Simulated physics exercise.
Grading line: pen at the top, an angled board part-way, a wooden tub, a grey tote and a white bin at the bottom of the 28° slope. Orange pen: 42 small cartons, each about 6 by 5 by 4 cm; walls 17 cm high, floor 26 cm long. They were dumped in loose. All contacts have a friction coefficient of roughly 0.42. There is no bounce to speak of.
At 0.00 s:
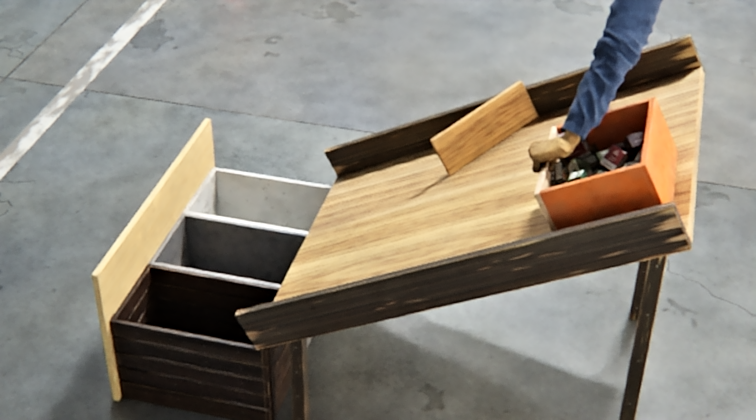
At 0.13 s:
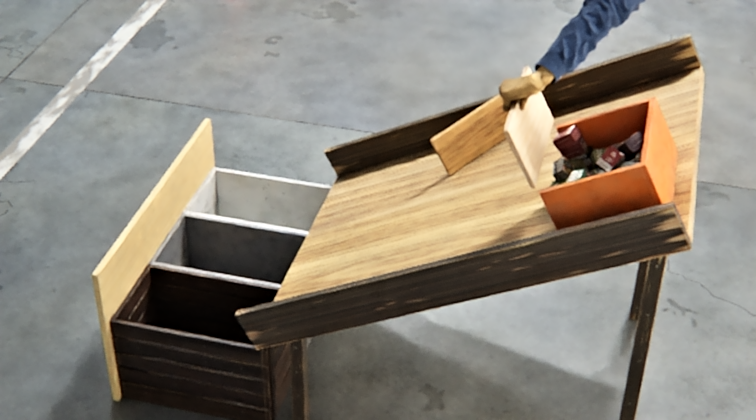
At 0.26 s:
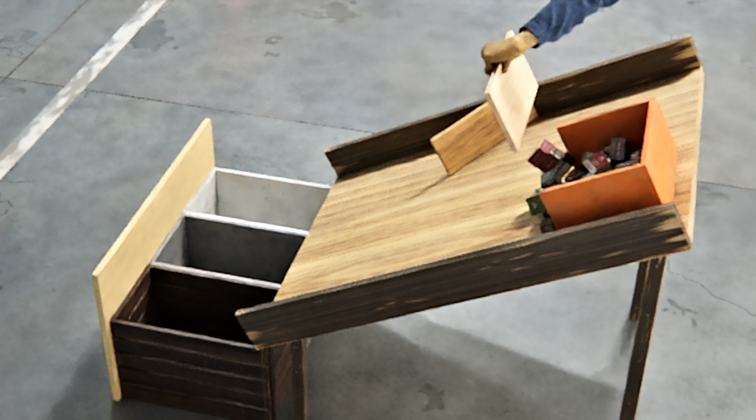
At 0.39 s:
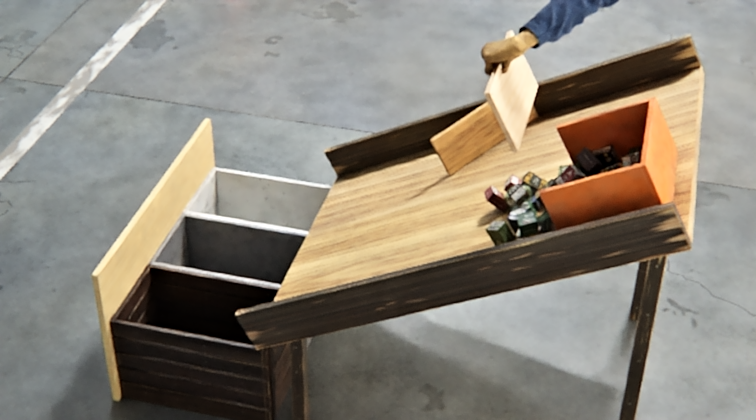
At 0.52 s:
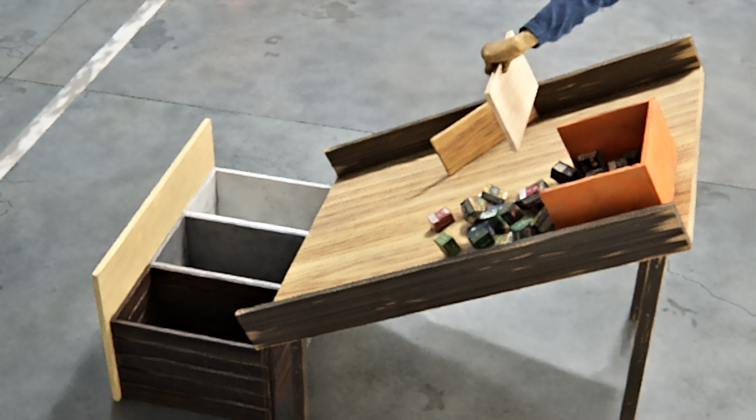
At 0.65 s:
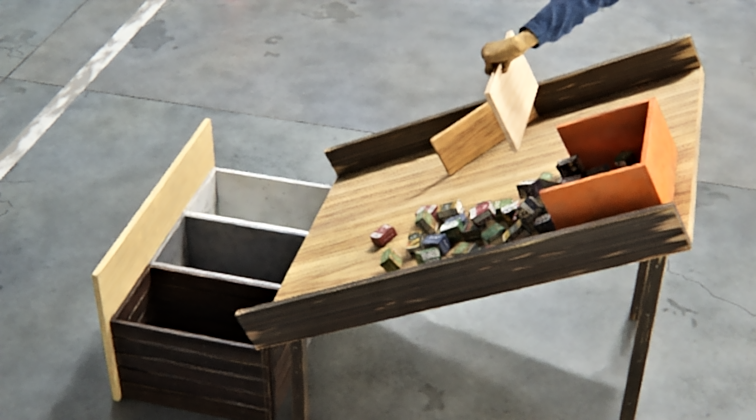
A gloved hand lifts a pale panel away from the open side of an orange pen on a sloping wooden table, and small cartons tumble out, spreading down the slope to the left in a loose, lengthening cluster.
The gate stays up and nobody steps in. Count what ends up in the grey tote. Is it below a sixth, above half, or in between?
Expect from a sixth to a half of the load in the grey tote.
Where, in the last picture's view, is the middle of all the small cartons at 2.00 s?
Around (191, 343).
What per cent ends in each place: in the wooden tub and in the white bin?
About 60 and 0 per cent.
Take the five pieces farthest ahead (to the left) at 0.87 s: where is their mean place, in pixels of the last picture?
At about (313, 260).
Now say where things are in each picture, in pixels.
In the first picture (we follow the rim corner now nearest the camera), orange pen at (640, 165); grey tote at (293, 288); nothing out yet.
Orange pen at (640, 165), in the second picture.
Orange pen at (640, 165); 10 out, in the third picture.
Orange pen at (640, 165); 15 out, the lowest carton at (497, 199), in the fourth picture.
Orange pen at (640, 165); 21 out, the lowest carton at (442, 219), in the fifth picture.
Orange pen at (640, 165); grey tote at (293, 288); 28 out, the lowest carton at (383, 235), in the sixth picture.
After 0.87 s, 3 still in the orange pen, 38 on the slope and 1 in the air.
After 1.14 s, 4 in the wooden tub, 4 in the grey tote, 31 on the slope and 3 in the air.
After 1.51 s, 16 in the wooden tub, 9 in the grey tote, 14 on the slope and 3 in the air.
When it is over (at 2.00 s), 26 in the wooden tub and 16 in the grey tote. Asked share, 16 of 42, 38 per cent.
